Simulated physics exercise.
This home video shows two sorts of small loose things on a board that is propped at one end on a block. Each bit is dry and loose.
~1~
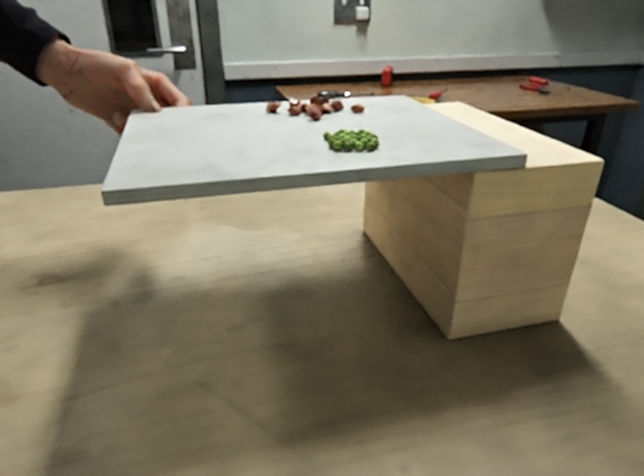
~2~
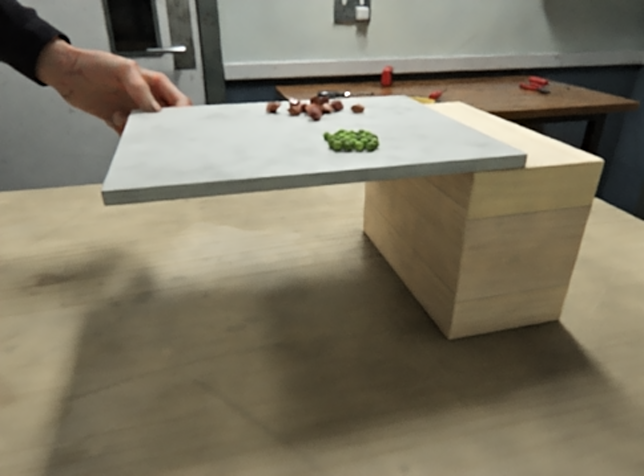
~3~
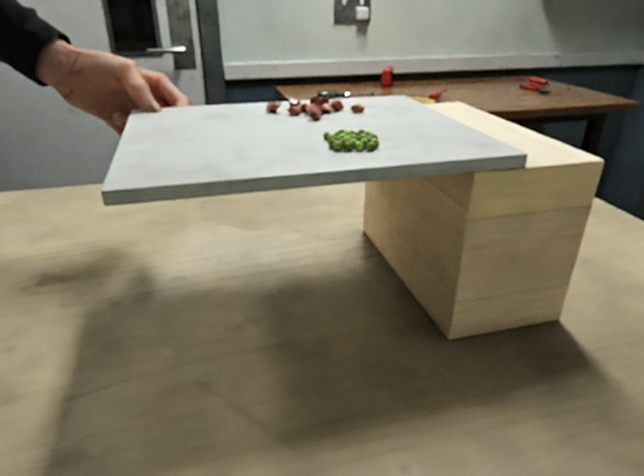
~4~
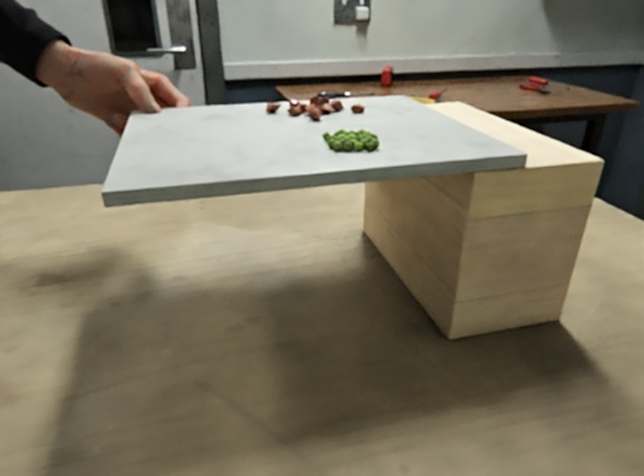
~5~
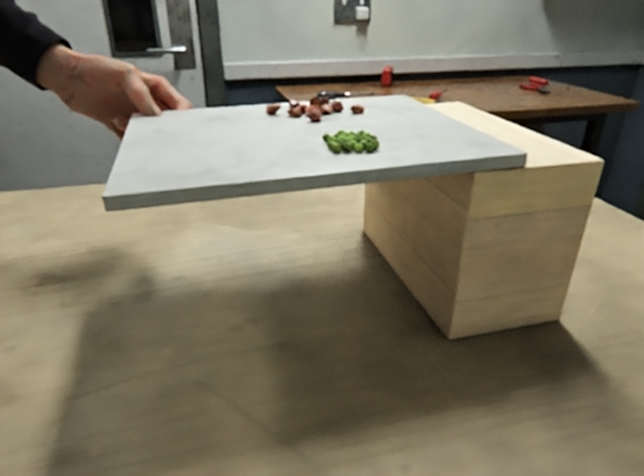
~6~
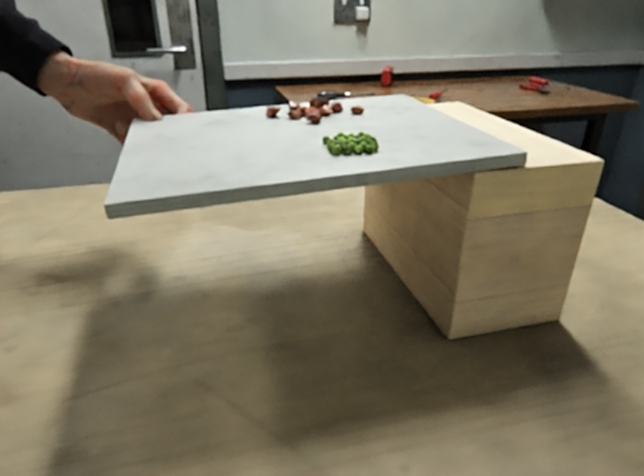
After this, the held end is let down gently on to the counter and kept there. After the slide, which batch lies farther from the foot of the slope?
The closer one.
Then, 0.74 s on from there, board sloping at 21°; near batch the whole lot still on the board; far batch the whole lot still on the board.
Then, 1.39 s on from there, board sloping at 37°; near batch mostly up to a board's length out; far batch the bulk still on the board.
Then, 1.95 s on from there, board resting at 38°; near batch mostly up to a board's length out; far batch mostly less than half a board's length out.
In the end, board resting at 38°; near batch mostly up to a board's length out; far batch mostly less than half a board's length out; the near batch has gone farther.
